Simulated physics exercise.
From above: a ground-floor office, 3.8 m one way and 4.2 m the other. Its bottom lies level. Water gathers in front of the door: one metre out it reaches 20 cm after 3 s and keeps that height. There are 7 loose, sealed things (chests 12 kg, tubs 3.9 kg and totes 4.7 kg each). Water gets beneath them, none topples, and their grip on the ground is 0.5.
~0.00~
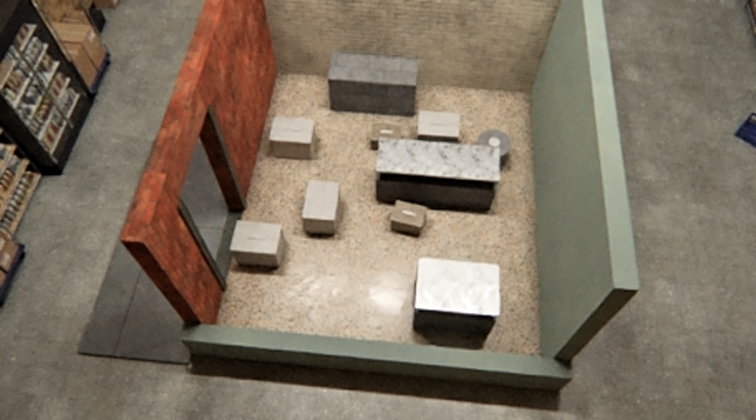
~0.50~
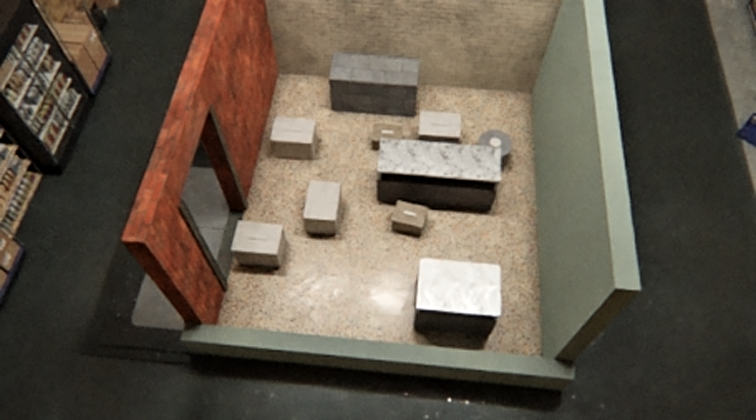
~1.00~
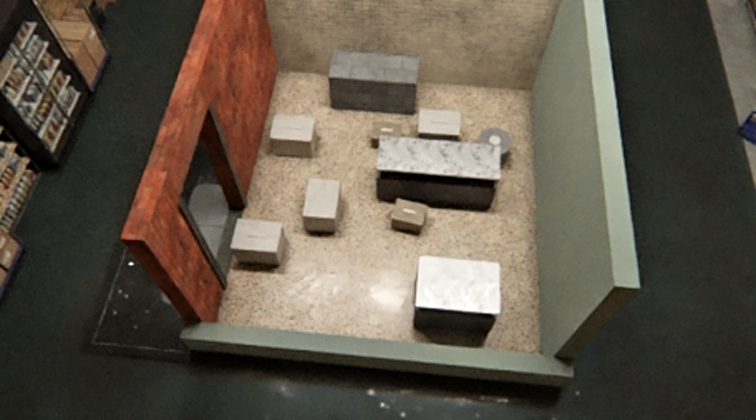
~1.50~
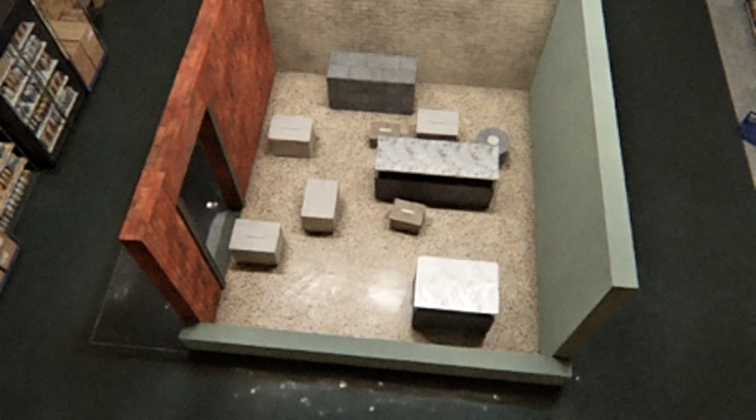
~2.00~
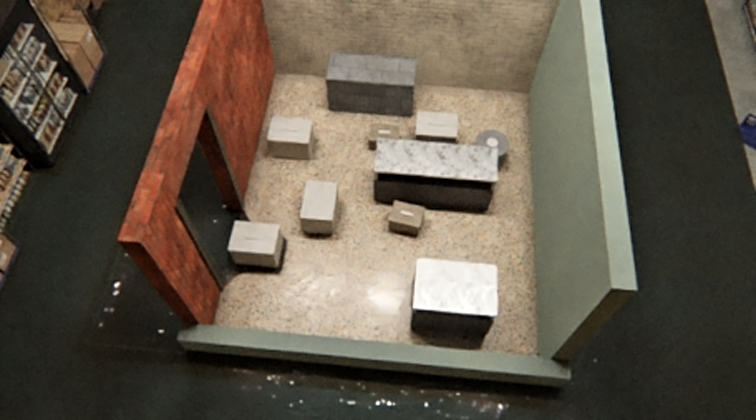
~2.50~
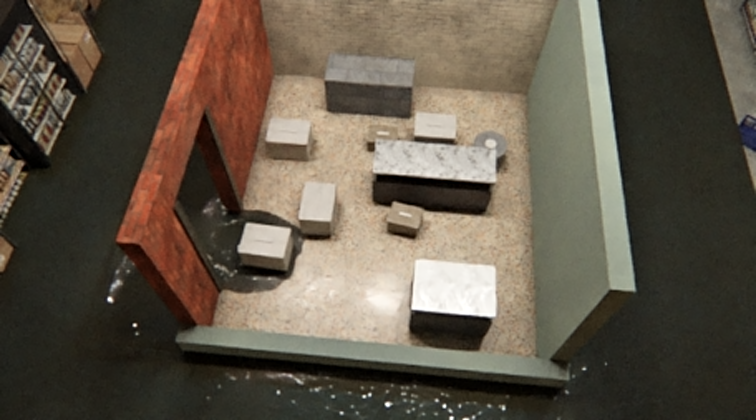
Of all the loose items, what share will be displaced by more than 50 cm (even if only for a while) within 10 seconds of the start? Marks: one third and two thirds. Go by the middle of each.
That comes to from one to two thirds.
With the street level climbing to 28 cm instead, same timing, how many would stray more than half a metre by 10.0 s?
Then 6.
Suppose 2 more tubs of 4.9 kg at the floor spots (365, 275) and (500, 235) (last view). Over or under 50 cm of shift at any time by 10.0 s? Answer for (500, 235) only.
Answer: Over.
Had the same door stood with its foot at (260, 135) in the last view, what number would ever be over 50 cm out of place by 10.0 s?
Then 4.
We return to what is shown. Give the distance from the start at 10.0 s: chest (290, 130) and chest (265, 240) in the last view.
In turn: 0 cm, 300 cm.
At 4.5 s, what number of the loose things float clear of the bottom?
At that moment 0.
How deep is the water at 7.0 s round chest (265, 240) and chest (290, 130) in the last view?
About 9 and 2 cm.
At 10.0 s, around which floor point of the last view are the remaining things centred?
At about (429, 136).
After 3.5 s 1 of 7 are over 50 cm from their spots; 0 afloat.
After 4.5 s 2 of 7 are over 50 cm from their spots; 0 afloat.
After 7.0 s 3 of 7 are over 50 cm from their spots; 4 afloat.
After 10.0 s 4 of 7 are over 50 cm from their spots, and 4 have been at some point; 5 afloat.
